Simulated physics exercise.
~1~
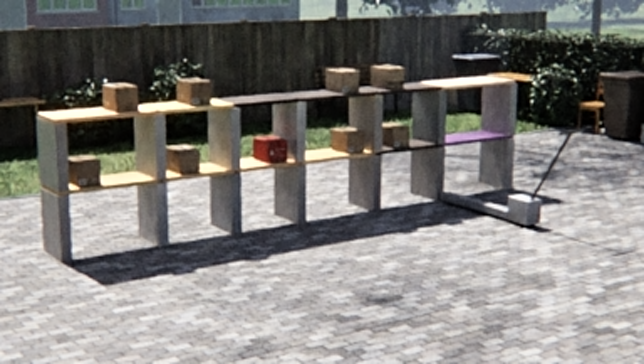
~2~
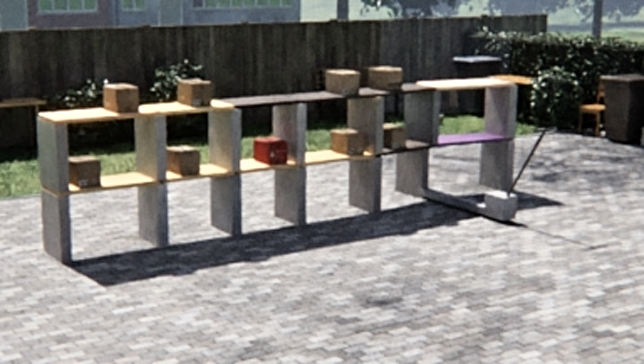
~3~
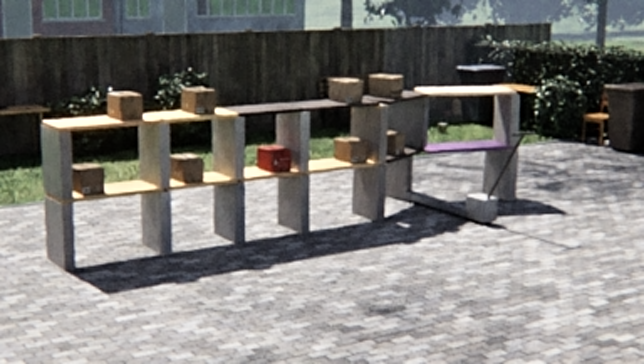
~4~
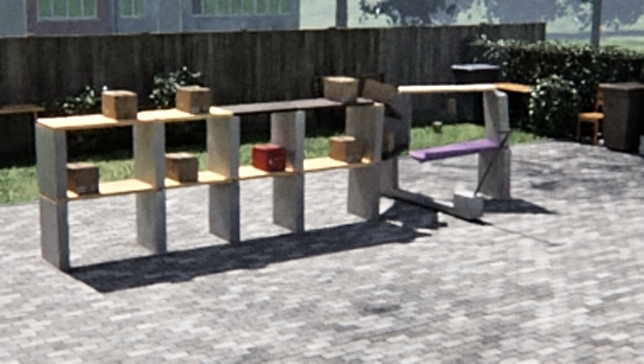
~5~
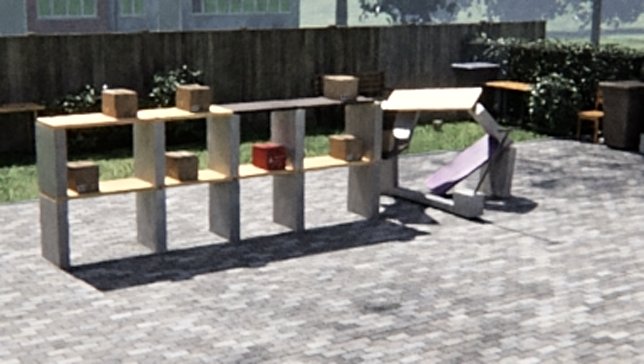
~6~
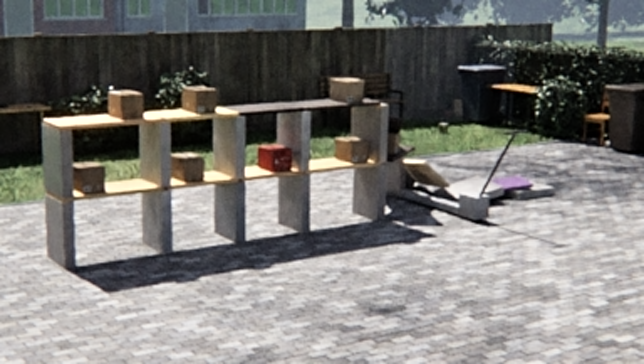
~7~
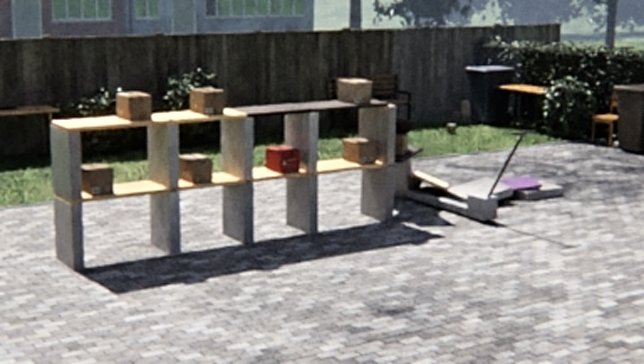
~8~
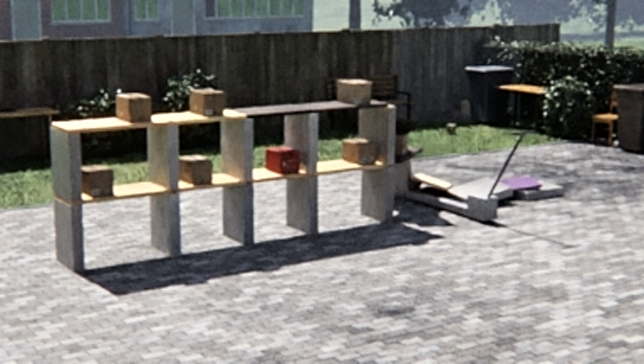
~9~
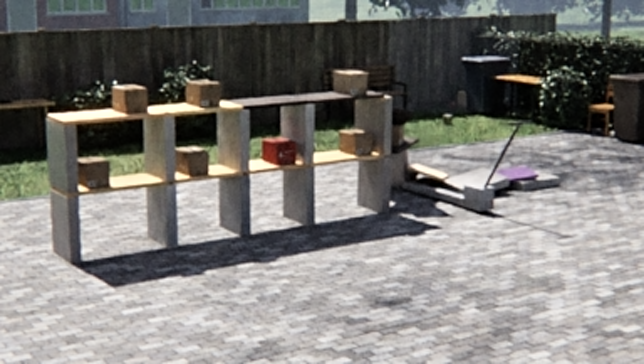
The right end of a long two-tier rack in a paved yard collapsed after a low jack slid left into its foot, dropping the purple board to the ground, while the rest stayed standing with the red carton still on its shelf.
